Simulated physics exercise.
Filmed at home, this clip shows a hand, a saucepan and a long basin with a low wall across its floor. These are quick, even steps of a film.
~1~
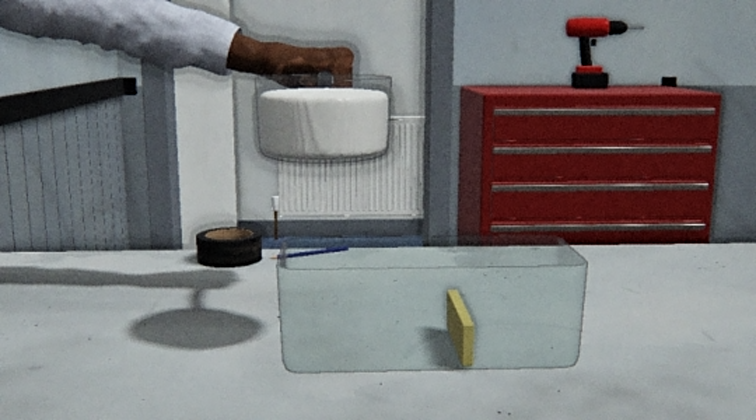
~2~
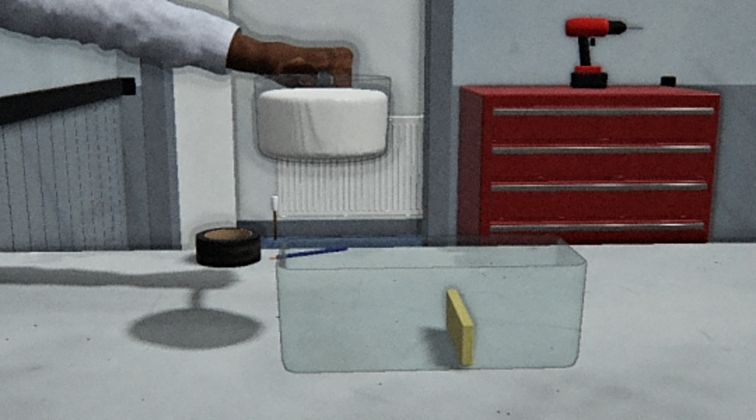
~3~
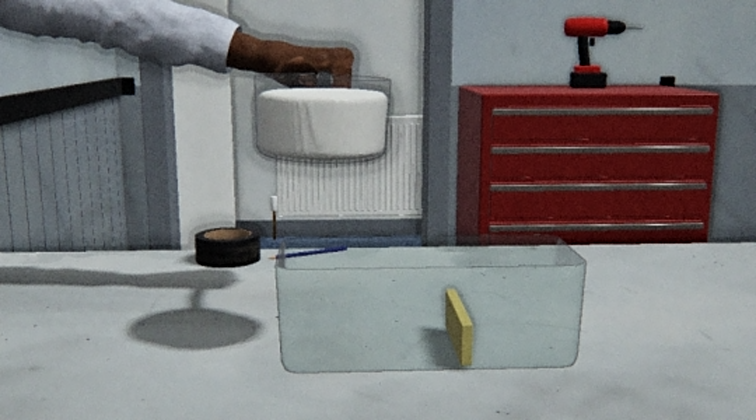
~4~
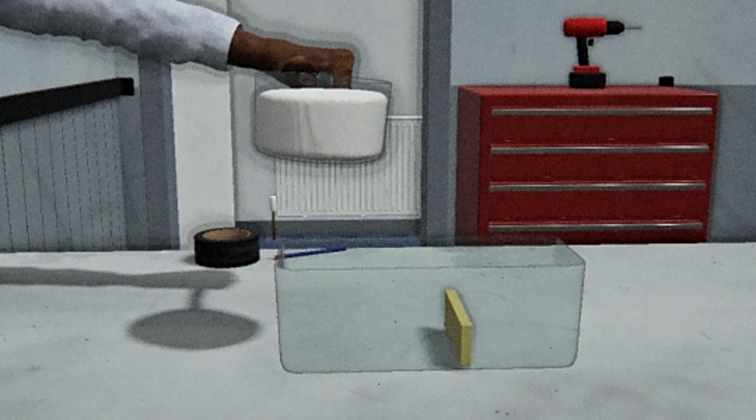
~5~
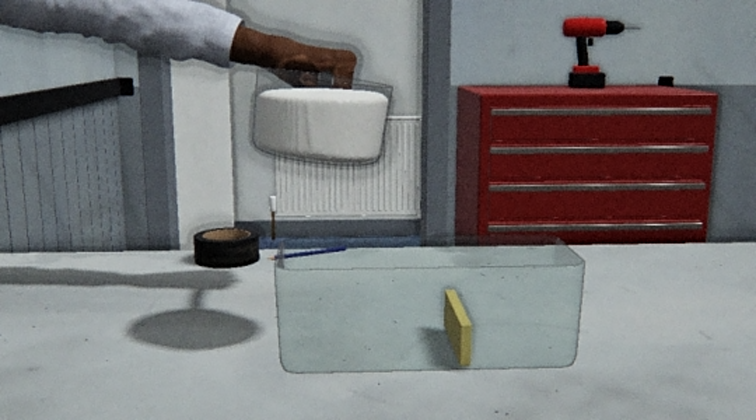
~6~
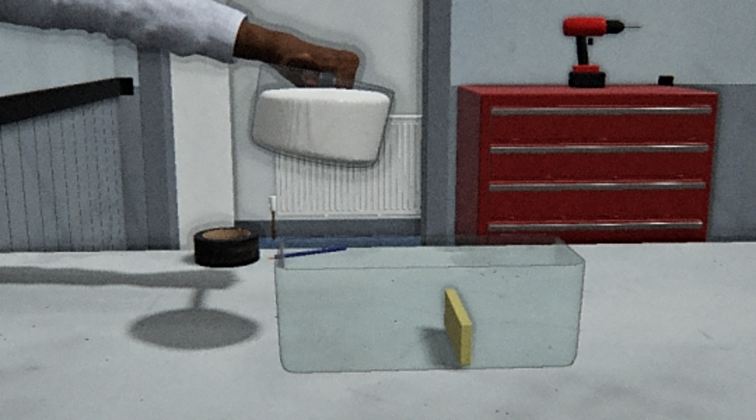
A hand holds a clear saucepan of white milk level above the left part of a long, clear basin with a low yellow wall across its floor, then gradually tilts the pan slightly, its right side dipping.
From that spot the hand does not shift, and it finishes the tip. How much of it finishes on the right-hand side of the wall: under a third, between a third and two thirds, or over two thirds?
Most likely the amount right of the wall will lie in the middle range, one third to two thirds.
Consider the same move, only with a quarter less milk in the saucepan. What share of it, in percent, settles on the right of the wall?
Best guess: Around 25 %.
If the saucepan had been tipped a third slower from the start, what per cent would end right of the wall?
It comes to near 50 per cent.
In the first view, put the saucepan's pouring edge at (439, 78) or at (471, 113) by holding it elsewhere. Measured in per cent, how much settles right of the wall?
Estimate: 80 per cent, then 80 per cent.
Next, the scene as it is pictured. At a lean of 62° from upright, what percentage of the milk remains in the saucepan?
Roughly 65 %.
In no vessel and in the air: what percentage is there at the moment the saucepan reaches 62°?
It comes to 25 per cent or so.
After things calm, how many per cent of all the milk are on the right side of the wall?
Some 45 per cent.
A moment on, the saucepan is tipped part way and 67 per cent is still to pour, 4 is left of the wall and 2 right of it.
Next, the saucepan is tipped on its side and 19 per cent is still to pour, 22 is left of the wall and 44 right of it.
Then the saucepan is tipped on its side and 4 per cent is still to pour, 46 is left of the wall and 46 right of it.
Later the saucepan is tipped on its side and 1 per cent is still to pour, 51 is left of the wall and 46 right of it.
In the end 53 per cent lies left of the wall, 46 right of it and 1 outside.
